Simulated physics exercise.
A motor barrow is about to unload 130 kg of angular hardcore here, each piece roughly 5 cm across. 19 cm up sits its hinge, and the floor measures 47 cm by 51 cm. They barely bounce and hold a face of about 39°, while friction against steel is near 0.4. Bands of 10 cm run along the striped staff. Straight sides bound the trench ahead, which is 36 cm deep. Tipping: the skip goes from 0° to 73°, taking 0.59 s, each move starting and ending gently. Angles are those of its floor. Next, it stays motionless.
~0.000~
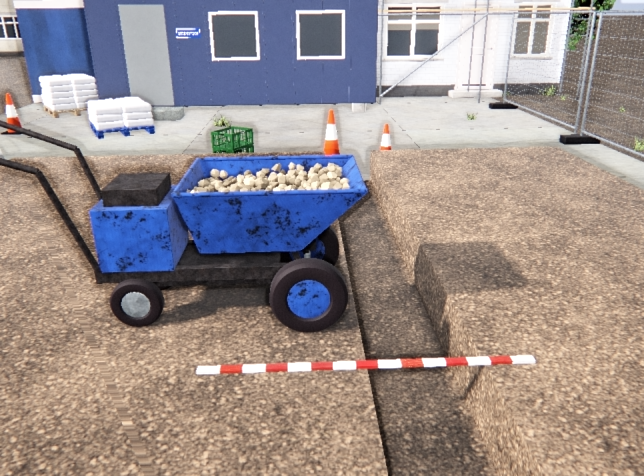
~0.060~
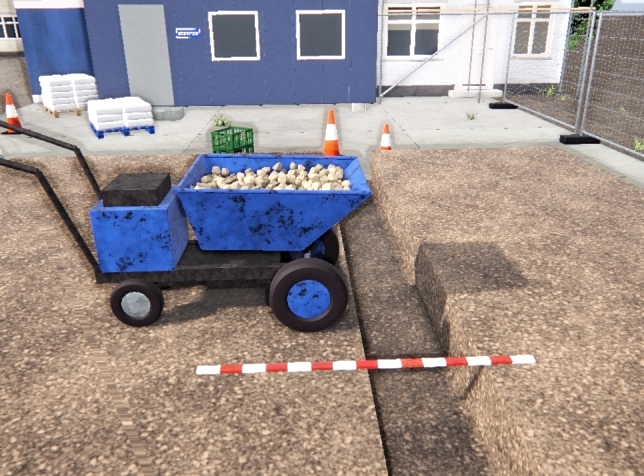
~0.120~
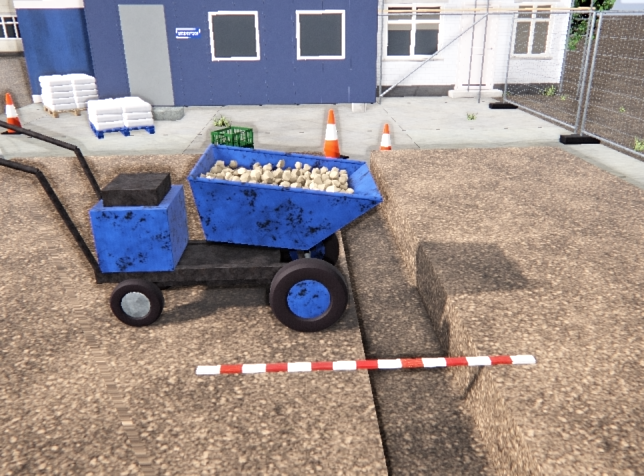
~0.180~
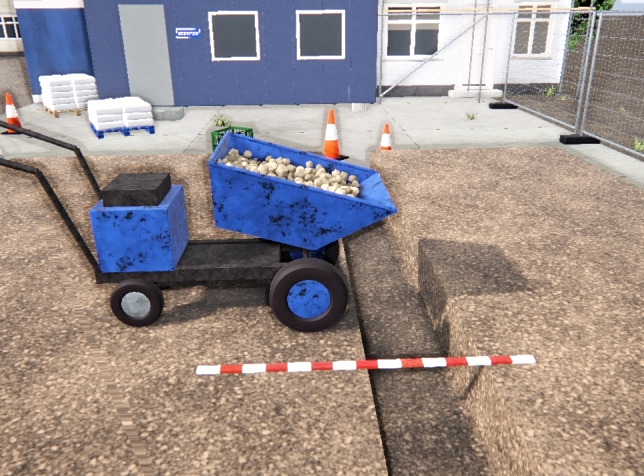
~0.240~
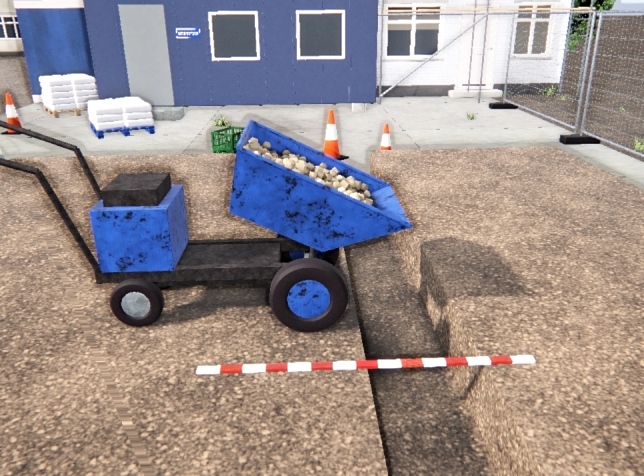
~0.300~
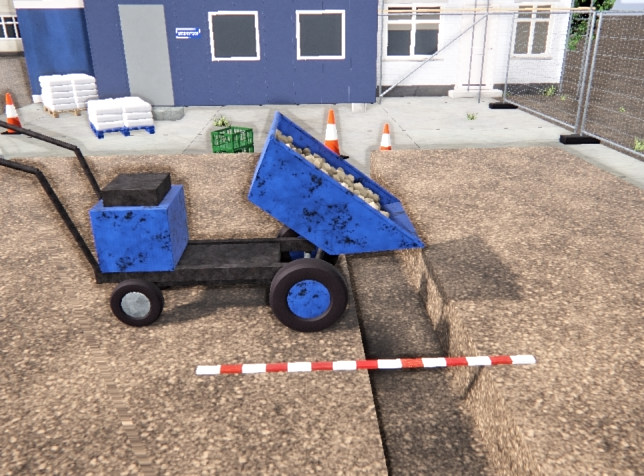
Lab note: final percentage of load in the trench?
Approx. 60 %.
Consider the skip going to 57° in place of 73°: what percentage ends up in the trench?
Some 30 in a hundred, I'd say.
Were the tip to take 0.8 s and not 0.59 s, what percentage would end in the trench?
Around 70 per cent would end in the trench.
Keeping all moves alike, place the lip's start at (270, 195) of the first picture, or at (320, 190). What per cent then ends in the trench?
It comes to about 95 and 100 in a hundred.
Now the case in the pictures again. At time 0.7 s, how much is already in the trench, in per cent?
I'd put it near 20 per cent.
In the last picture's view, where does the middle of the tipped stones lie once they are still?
The middle should be near (441, 334).
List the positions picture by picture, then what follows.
Lip at (367, 191), floor tilted 0°, highest stones at (315, 173), in the first frame.
The skip is at 2°, its lip at (371, 193); the top of the load is at (301, 176); the stones move at 0.4 m/s on average, in the second frame.
The skip is at 8°, its lip at (382, 200); the top of the load is at (241, 173); the stones move at 0.9 m/s on average, in the third frame.
The skip is at 16°, its lip at (397, 211); the top of the load is at (238, 161); the stones move at 1.3 m/s on average, in the fourth frame.
The skip is at 26°, its lip at (412, 227); the top of the load is at (255, 149); the stones move at 1.5 m/s on average, in the fifth frame.
Lip at (423, 246), floor tilted 37°, highest stones at (278, 141); the stones move at 1.6 m/s on average, in the sixth frame.
After 0.4 s the floor is at 61°; 100 % in the skip; the foremost stones are at (412, 250).
After 0.7 s the floor is at 73°; 69 % in the skip, 20 % in the trench, 11 % past the trench; the foremost stones are at (481, 291).
After 1.0 s the floor is at 73°; 9 % in the skip, 49 % in the trench, 42 % past the trench; the foremost stones are at (600, 282).
After 3.0 s the floor is at 73°; 0 % in the skip, 60 % in the trench, 40 % past the trench; the foremost stones are past the picture's edge.
